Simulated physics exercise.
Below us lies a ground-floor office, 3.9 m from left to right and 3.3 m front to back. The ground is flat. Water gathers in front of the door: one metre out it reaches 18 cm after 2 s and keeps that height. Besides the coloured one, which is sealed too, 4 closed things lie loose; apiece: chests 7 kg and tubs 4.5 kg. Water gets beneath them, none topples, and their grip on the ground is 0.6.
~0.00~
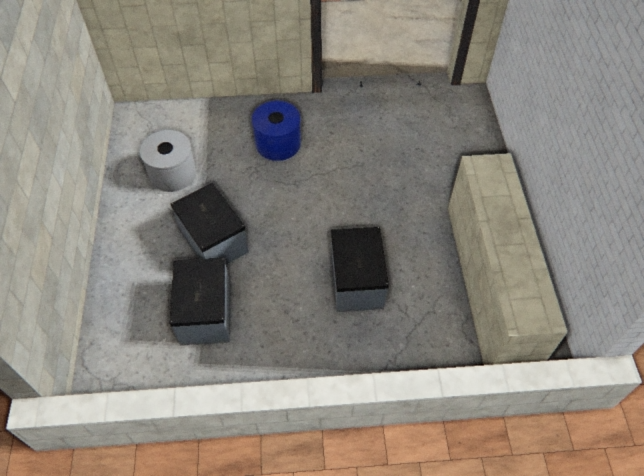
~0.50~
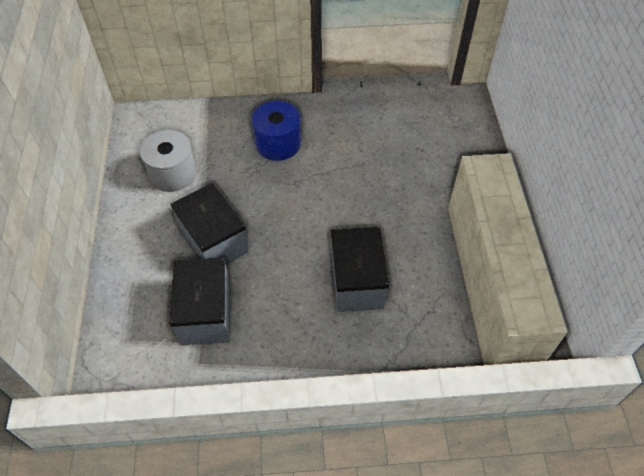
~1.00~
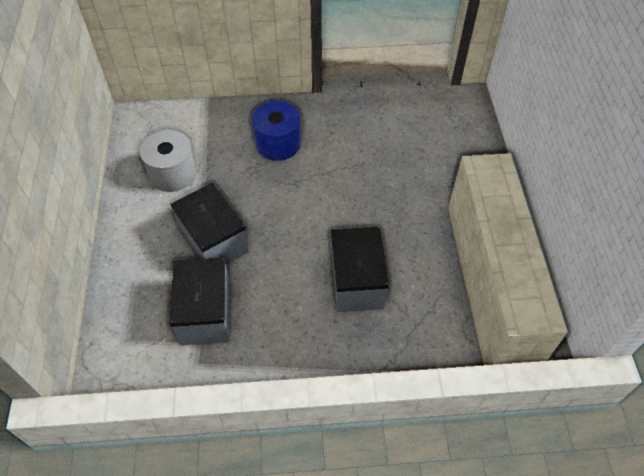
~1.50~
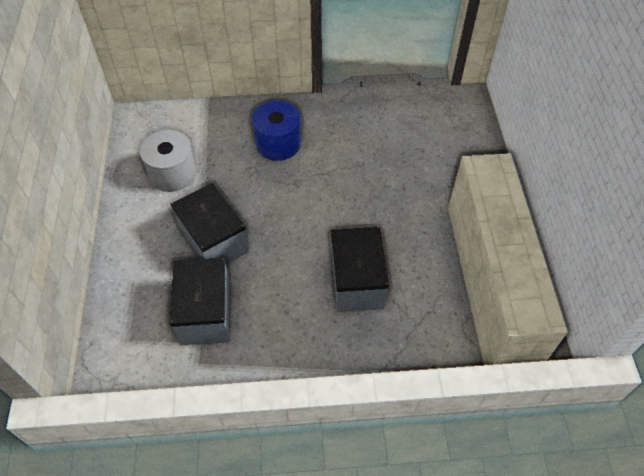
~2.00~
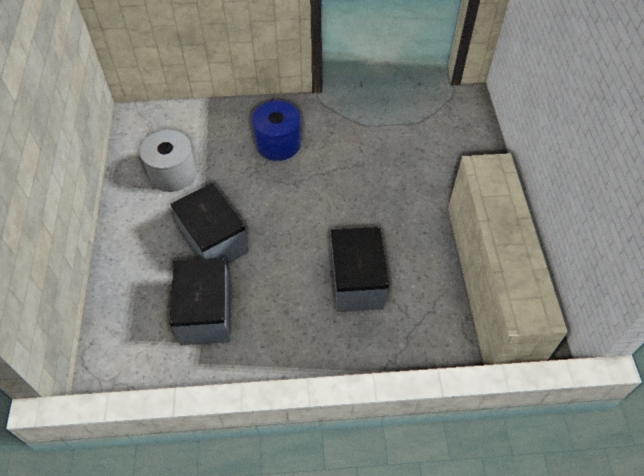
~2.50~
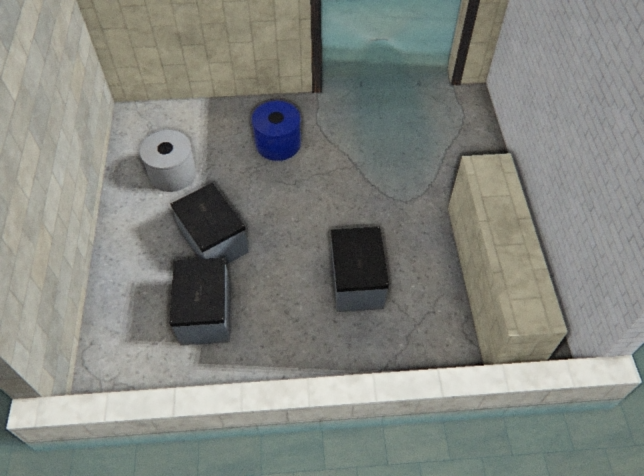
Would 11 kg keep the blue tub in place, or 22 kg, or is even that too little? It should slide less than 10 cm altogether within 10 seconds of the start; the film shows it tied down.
Verdict: The smaller load will do.
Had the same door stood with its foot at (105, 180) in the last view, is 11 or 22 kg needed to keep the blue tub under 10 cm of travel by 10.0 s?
In that case only the higher weight holds it.
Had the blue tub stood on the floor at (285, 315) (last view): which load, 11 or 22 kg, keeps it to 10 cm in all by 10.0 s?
Only the larger holds.
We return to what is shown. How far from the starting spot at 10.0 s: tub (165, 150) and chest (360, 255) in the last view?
In turn: 100 cm, 250 cm.
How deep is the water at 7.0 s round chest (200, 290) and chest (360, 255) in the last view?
About 5 and 7 cm.
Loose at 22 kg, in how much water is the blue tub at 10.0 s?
About 7 cm.
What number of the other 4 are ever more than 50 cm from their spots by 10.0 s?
That makes 4.
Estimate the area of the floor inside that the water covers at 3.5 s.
Roughly 5.5 m2.
After 3.5 s the blue tub would be 0 cm from its start with 11 kg and 0 cm from its start with 22 kg; 1 cm of water round it then.
After 4.5 s the blue tub would be 0 cm from its start with 11 kg and 0 cm from its start with 22 kg; 2 cm of water round it then.
After 7.0 s the blue tub would be 0 cm from its start with 11 kg and 0 cm from its start with 22 kg; 2 cm of water round it then.
After 10.0 s the blue tub would be 3 cm from its start with 11 kg and 0 cm from its start with 22 kg; 7 cm of water round it then.
